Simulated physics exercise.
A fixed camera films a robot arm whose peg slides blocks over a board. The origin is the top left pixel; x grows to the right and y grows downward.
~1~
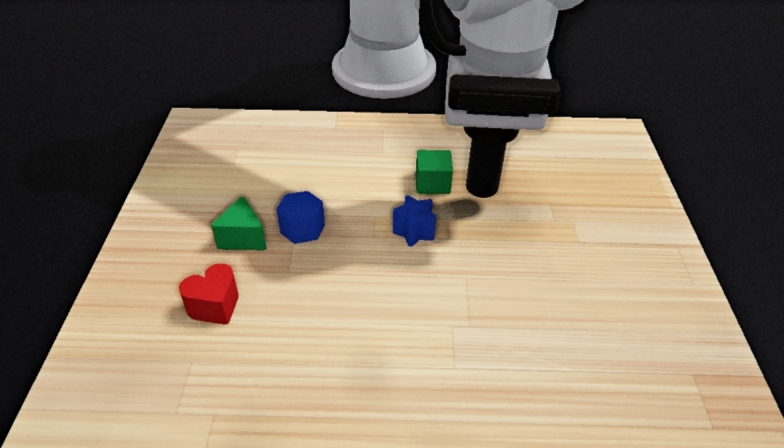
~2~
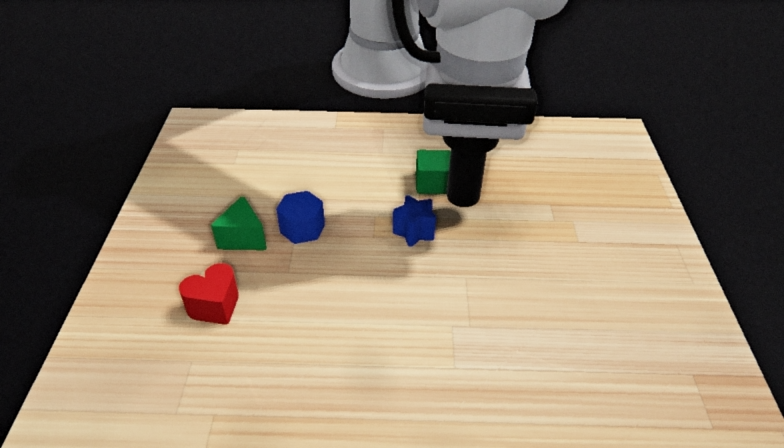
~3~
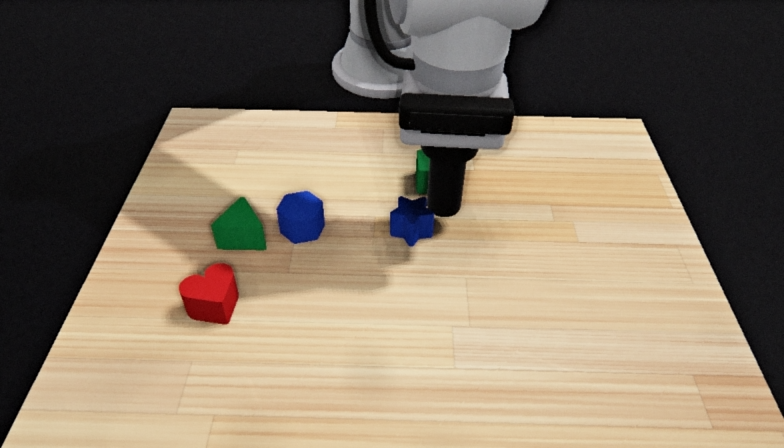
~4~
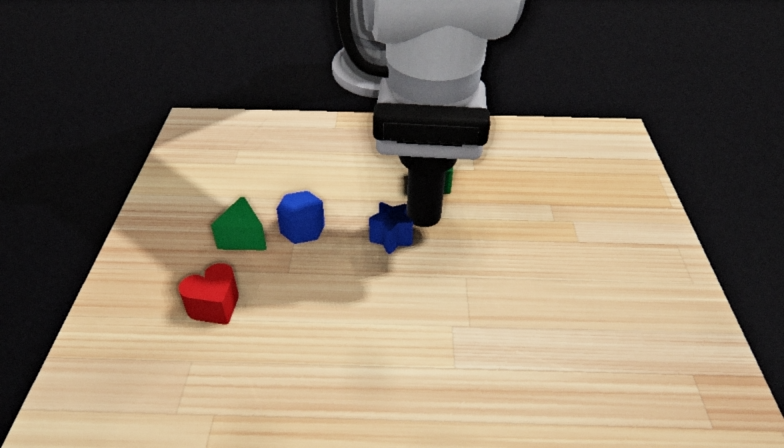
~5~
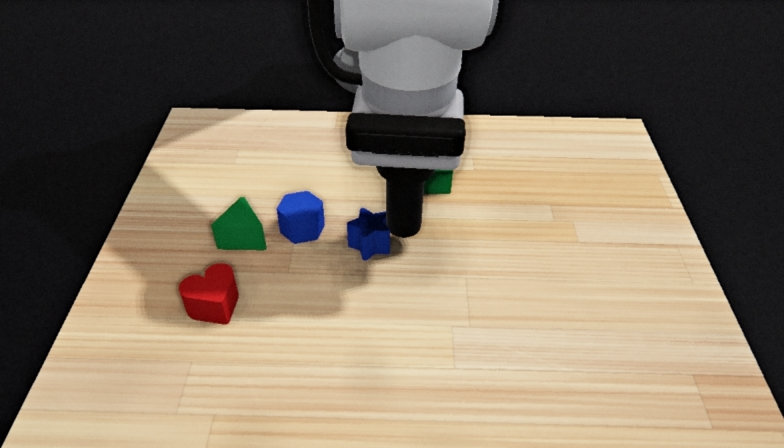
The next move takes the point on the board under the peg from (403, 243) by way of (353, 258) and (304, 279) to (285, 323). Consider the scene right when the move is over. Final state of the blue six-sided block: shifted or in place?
That block gets shifted.
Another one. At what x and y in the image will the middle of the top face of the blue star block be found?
Around pixel (282, 234).
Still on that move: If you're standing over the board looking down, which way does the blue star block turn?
Its spin: Clockwise.
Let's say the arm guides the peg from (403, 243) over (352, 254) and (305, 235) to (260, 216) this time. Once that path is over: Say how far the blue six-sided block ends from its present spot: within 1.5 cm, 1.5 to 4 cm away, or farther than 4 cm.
Covers over 4 cm.
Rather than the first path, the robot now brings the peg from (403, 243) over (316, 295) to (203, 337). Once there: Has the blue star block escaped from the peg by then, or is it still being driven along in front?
Slid off.
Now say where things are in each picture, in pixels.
The first frame shows tip of the peg at (482, 189), middles of tops, red heart-shaped block at (209, 283), blue six-sided block at (300, 205), blue star block at (416, 208).
The second frame shows peg at (463, 198), nothing pushed.
The third frame shows peg at (444, 208), blue star block at (413, 208).
The fourth frame shows peg at (424, 217), blue star block at (392, 215).
The fifth frame shows peg at (404, 227), red heart-shaped block at (209, 283), blue six-sided block at (300, 205), blue star block at (370, 221).
The first path, step by step. One third of the way, peg at (352, 242); blue star block at (318, 230), turned 15° clockwise.
Two thirds of the way, peg at (301, 263); blue six-sided block at (287, 203), turned 30° clockwise; blue star block at (282, 234), turned 55° clockwise.
At the end, peg at (282, 307); red heart-shaped block unmoved; blue six-sided block at (287, 203), turned 30° clockwise; blue star block at (282, 234), turned 55° clockwise.
